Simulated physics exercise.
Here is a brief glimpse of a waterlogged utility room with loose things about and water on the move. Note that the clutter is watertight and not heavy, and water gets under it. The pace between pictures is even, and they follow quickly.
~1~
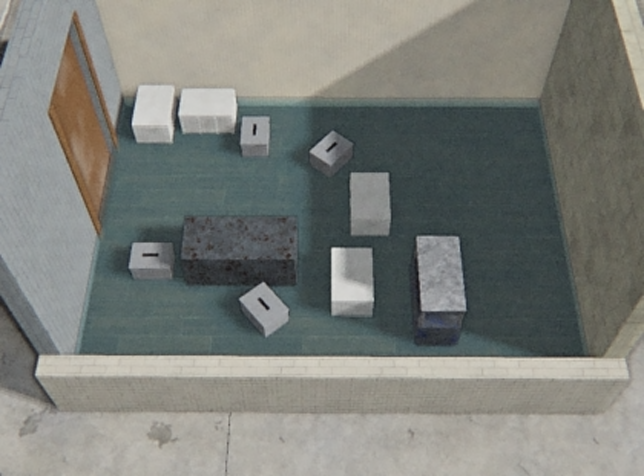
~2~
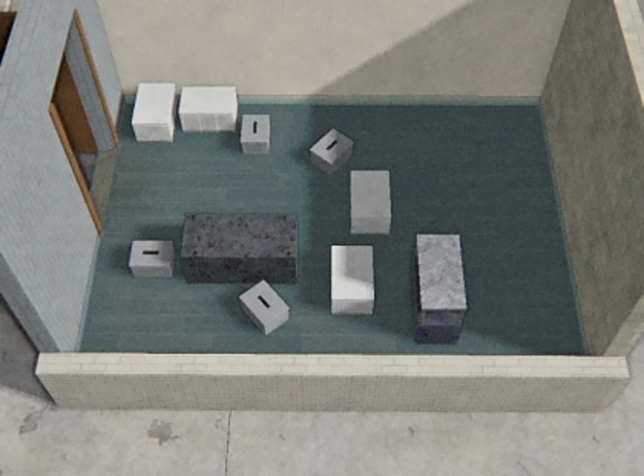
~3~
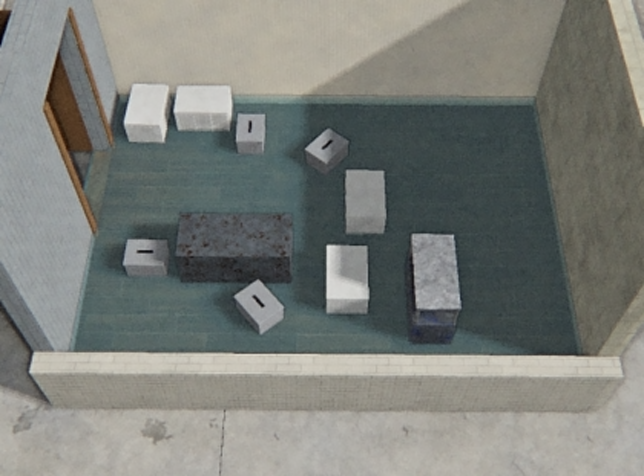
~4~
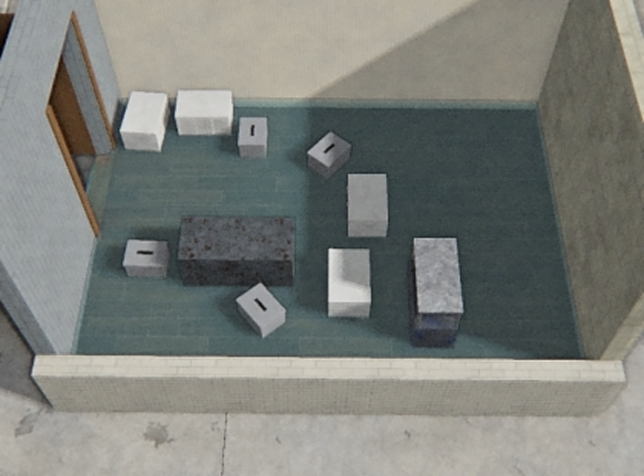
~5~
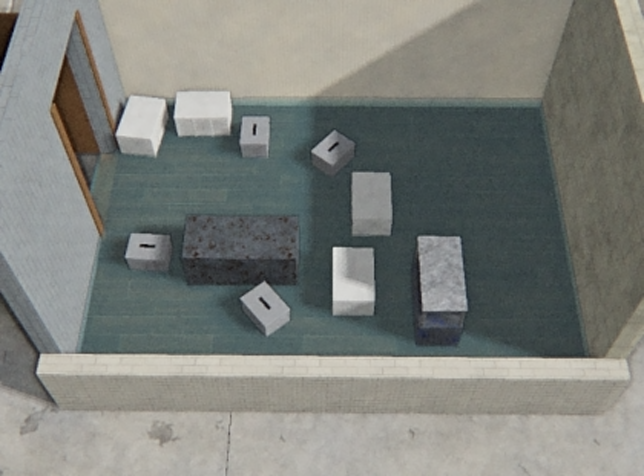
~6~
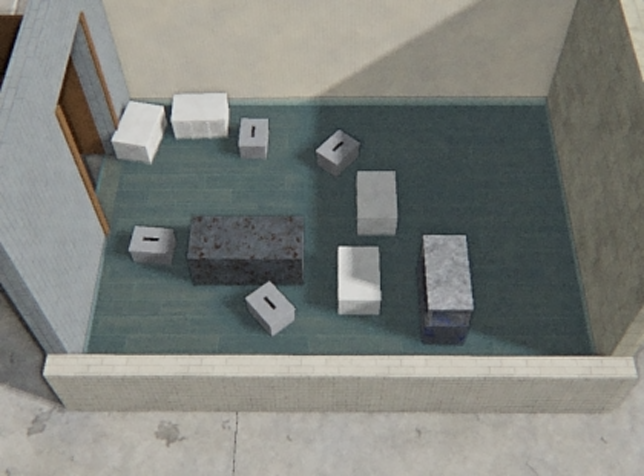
A dark speckled block sits among pale boxes on a dull teal floor, in a walled room seen from high above. White boxes stand at the back left, small grey slotted boxes are scattered around, and more blocks stand to the right. The brown door at left swings open, then the leftmost white box turns and slides slightly forward, the left slotted box shifts slightly, and the view sways gently.
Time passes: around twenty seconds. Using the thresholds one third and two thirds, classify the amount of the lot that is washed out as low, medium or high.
High - two thirds or more.
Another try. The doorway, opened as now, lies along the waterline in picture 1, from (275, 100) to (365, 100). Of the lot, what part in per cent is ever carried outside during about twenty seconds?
I'd reckon around 60 percent.
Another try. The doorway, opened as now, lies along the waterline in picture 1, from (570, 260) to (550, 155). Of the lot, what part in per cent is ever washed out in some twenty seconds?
It works out at 40 percent.
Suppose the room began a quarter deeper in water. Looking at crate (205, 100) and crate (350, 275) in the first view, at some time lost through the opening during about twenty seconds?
The first one is lost through the opening and the second is never lost.
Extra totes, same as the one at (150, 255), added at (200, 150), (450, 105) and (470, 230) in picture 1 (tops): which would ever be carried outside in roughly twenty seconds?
Outcomes in turn are expelled, not expelled, not expelled.
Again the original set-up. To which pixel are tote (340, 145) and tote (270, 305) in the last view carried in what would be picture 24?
(214, 150) and (172, 292), approximately.
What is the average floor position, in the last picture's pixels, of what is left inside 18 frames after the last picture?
Their centre sits close to (219, 232) on the floor of the last picture.
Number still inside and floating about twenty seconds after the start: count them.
In total, 1.
A moment on, 1 of 8 are out; 7 afloat.
Next, 3 of 8 are out; 5 afloat.
Later, 5 of 8 are out; 3 afloat.
In the end, 7 of 8 are out; 1 afloat.
